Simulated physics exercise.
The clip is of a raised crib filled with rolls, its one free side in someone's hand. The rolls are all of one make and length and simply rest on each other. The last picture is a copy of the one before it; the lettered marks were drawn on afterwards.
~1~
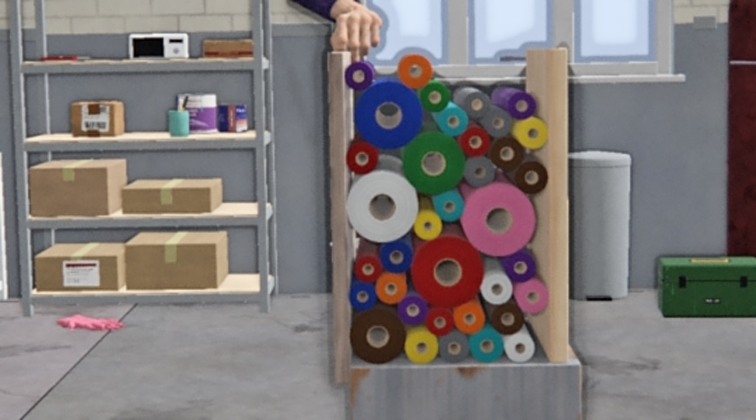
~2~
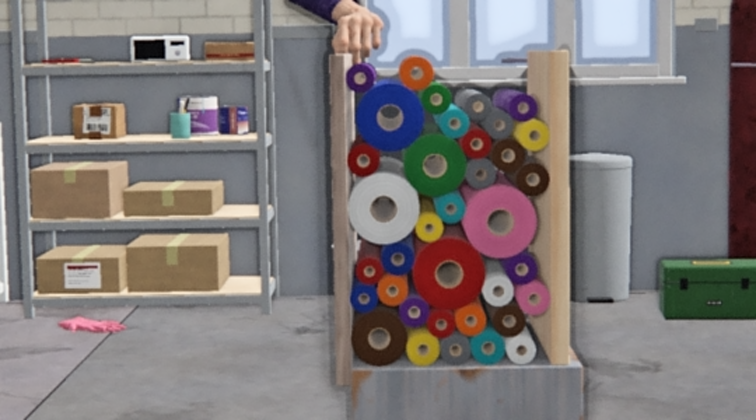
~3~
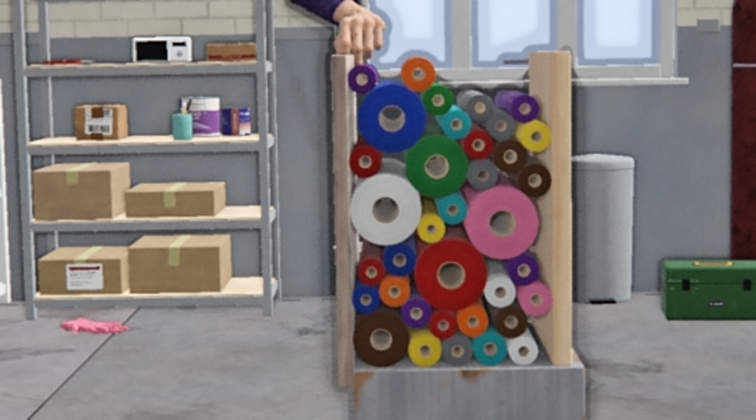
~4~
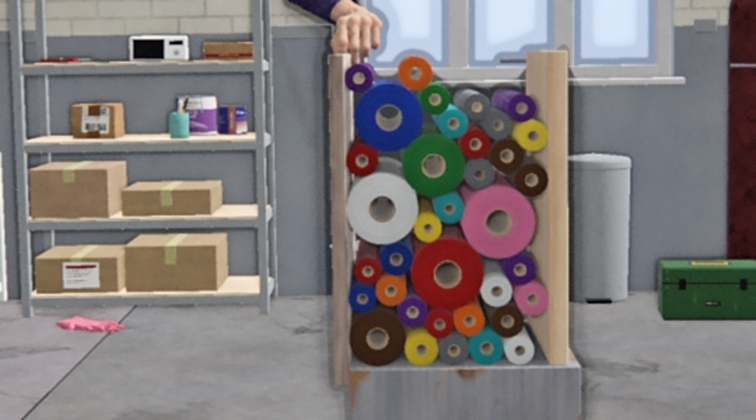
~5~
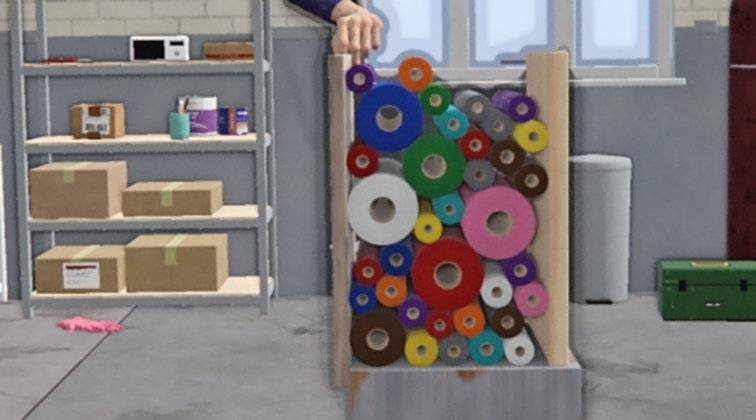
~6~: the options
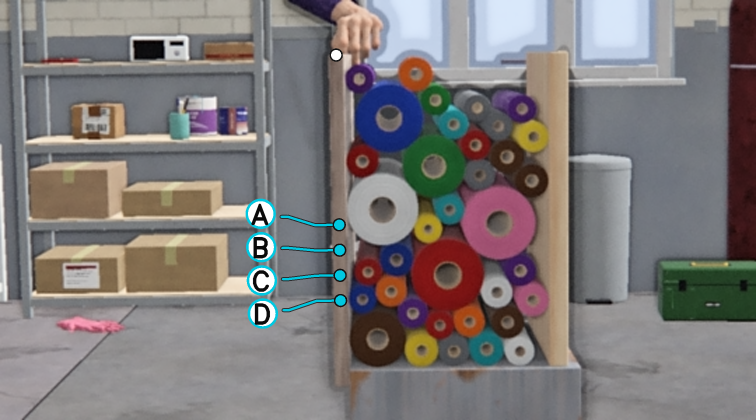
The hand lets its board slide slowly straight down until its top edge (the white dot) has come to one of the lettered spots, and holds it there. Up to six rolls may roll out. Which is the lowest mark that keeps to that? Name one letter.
Stop at B.
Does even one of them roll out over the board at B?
At B: Yes.
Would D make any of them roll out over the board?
Yes.
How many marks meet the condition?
Two of the four.
On the marked copy, A at (339, 225); B at (340, 250); C at (340, 275); D at (341, 301); the white dot at (336, 55).
Taking B. A third of the way, top of the board (346, 135).
Two thirds of the way, top of the board (347, 223).
When it is over, top of the board (348, 249), five out over the board.
As for the rest, A five out over the board; C more than six out over the board; D more than six out over the board.
